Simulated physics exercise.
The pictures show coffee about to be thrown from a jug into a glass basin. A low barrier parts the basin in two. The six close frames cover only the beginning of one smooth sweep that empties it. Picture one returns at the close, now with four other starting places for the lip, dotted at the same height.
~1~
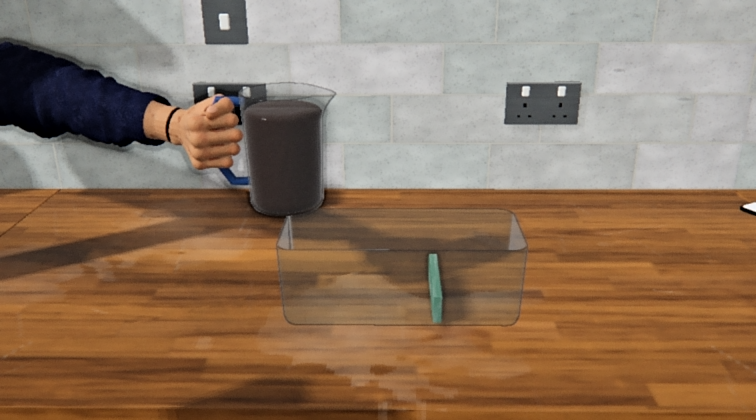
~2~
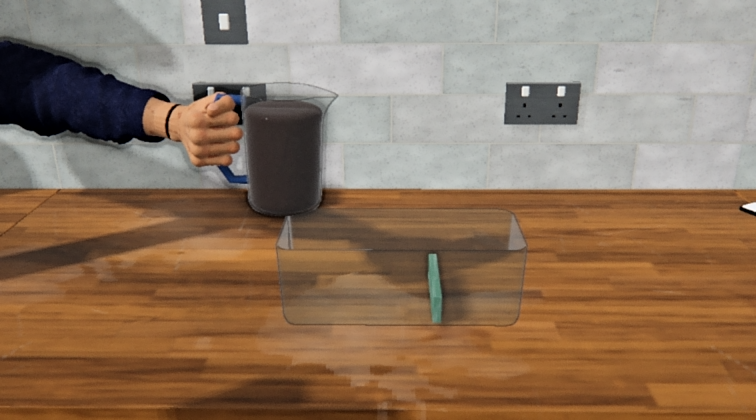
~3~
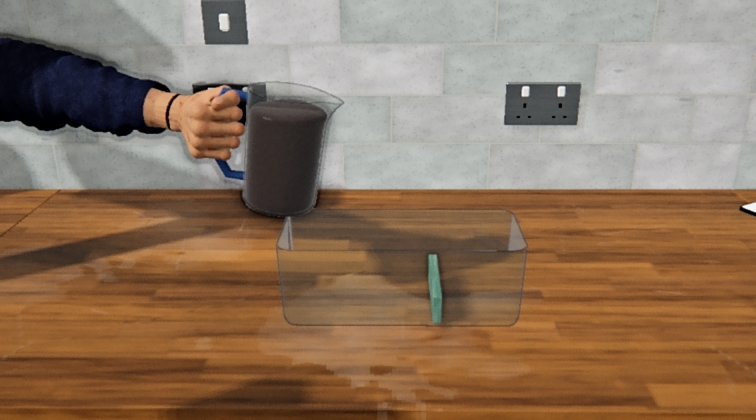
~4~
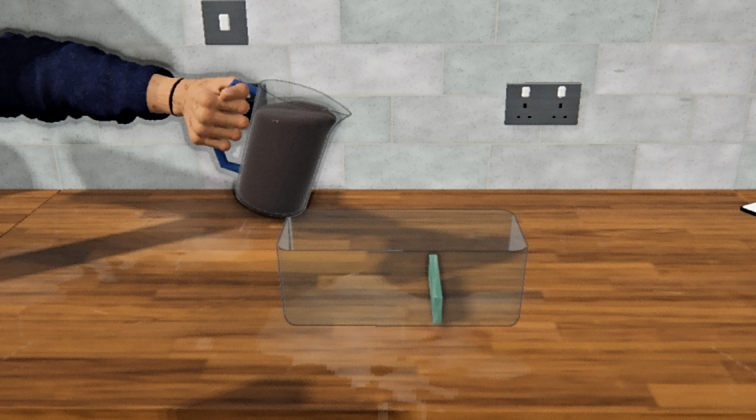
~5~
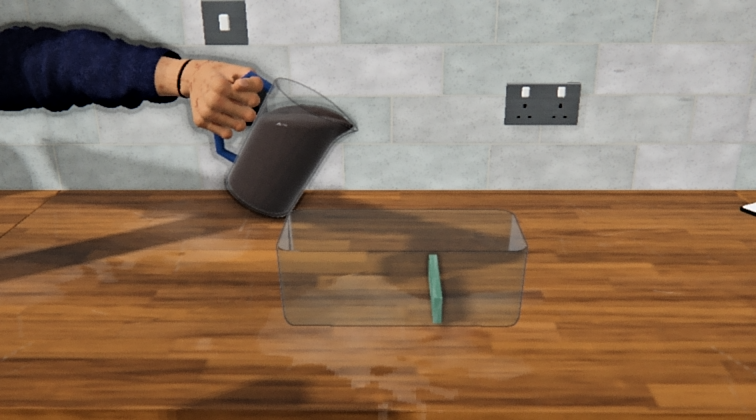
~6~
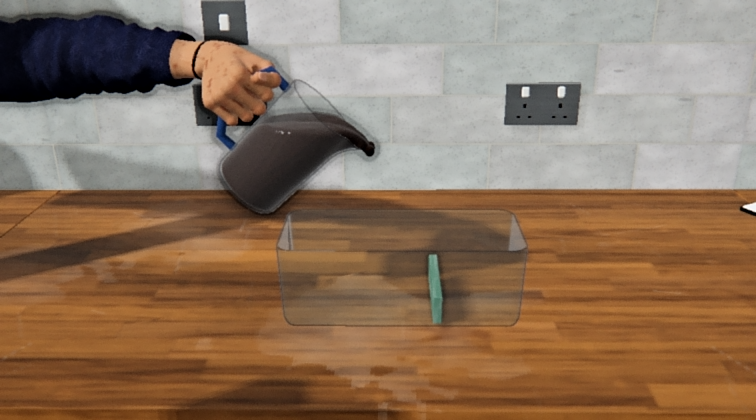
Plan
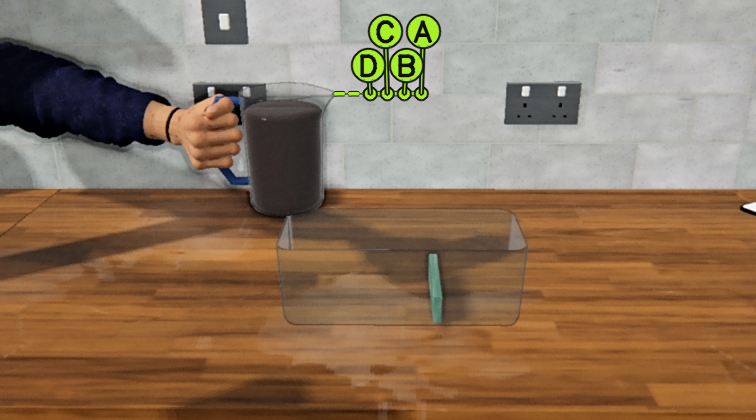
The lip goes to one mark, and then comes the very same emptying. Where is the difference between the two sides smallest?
Dot C does it best.
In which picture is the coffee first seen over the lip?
In picture 6.
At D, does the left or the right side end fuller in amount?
The left side.
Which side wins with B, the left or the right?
The right one.
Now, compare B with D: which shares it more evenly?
It is B.
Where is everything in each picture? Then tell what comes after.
In the first frame, upright, lip at (335, 93); basin from (284, 321) to (519, 322); top of the wall at (435, 274); nothing has left yet.
In the second frame, tipped about 2°, lip at (337, 95); nothing has left yet.
In the third frame, tipped about 8°, lip at (342, 102); nothing has left yet.
In the fourth frame, tipped about 18°, lip at (350, 113); nothing has left yet.
In the fifth frame, tipped about 31°, lip at (357, 129); nothing has left yet.
In the sixth frame, tipped about 46°, lip at (360, 148); coffee is over the lip, down to (370, 153).
In lime, A at (421, 93); B at (404, 93); C at (387, 93); D at (370, 93).
With A, about 32 % ends left of the wall and 65 % right of it; 3 % is lost outside.
With B, about 34 % ends left of the wall and 65 % right of it.
With C, about 53 % ends left of the wall and 46 % right of it.
With D, about 75 % ends left of the wall and 21 % right of it; 4 % is lost outside.
